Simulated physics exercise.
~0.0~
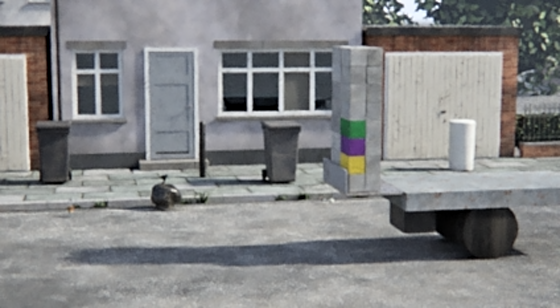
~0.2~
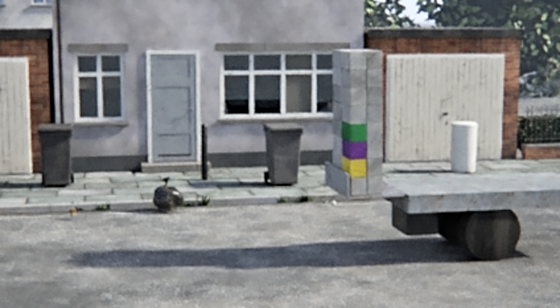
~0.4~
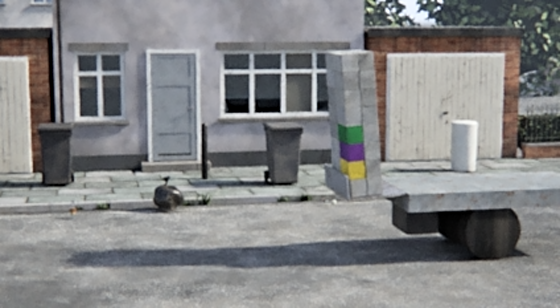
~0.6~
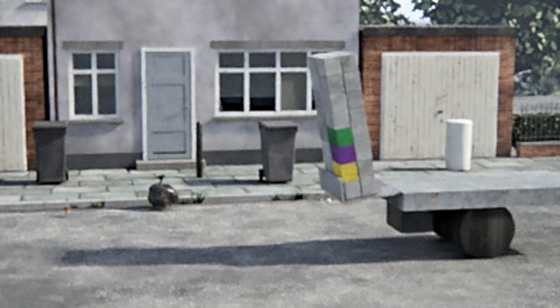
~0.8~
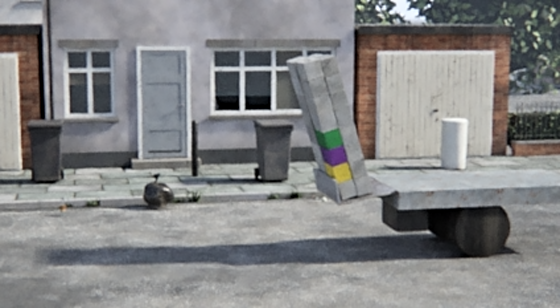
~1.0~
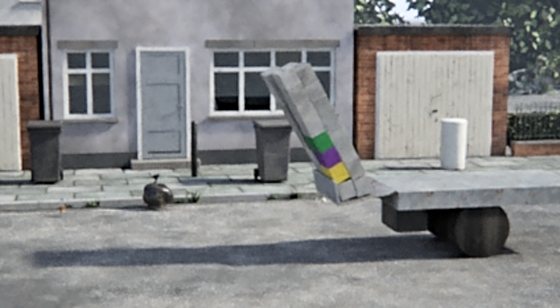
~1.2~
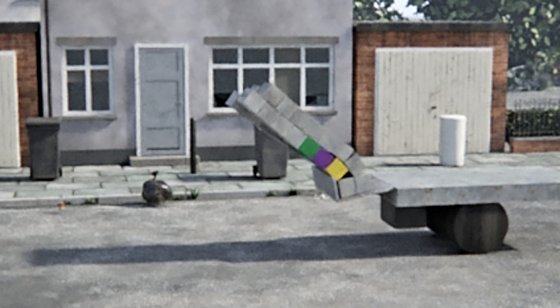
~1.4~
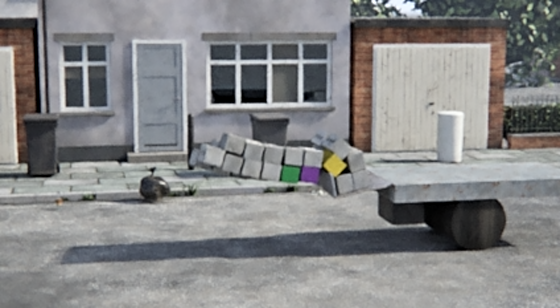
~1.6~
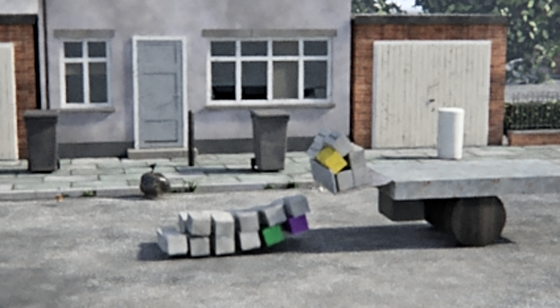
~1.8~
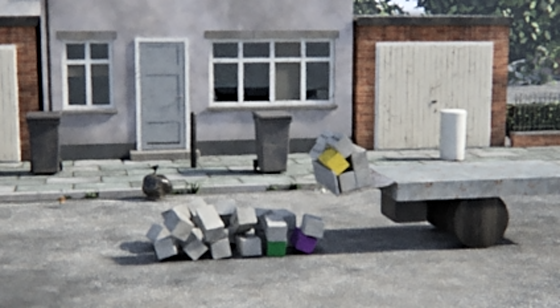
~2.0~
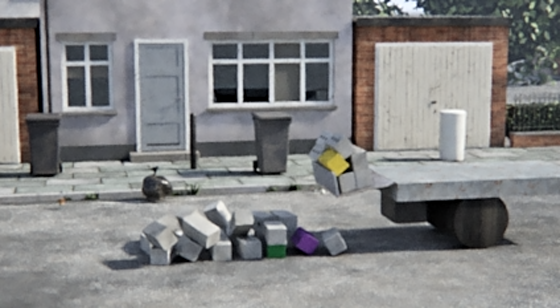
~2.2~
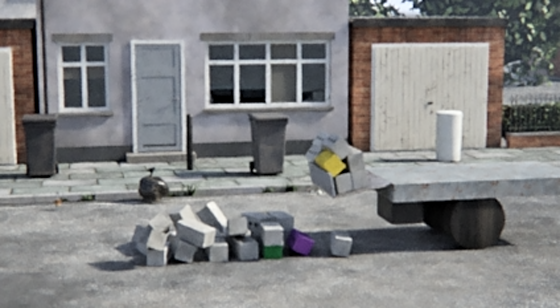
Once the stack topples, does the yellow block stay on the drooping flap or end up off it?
The yellow block stays on the flap, tilted among a few grey blocks that also remain there.
The footage shows a tall stack of concrete blocks on a flap behind a flat-bed leaning left and toppling as the flap droops. Most blocks, including the green and purple ones, spill onto the road, while the yellow one stays in a small tilted cluster on the flap.
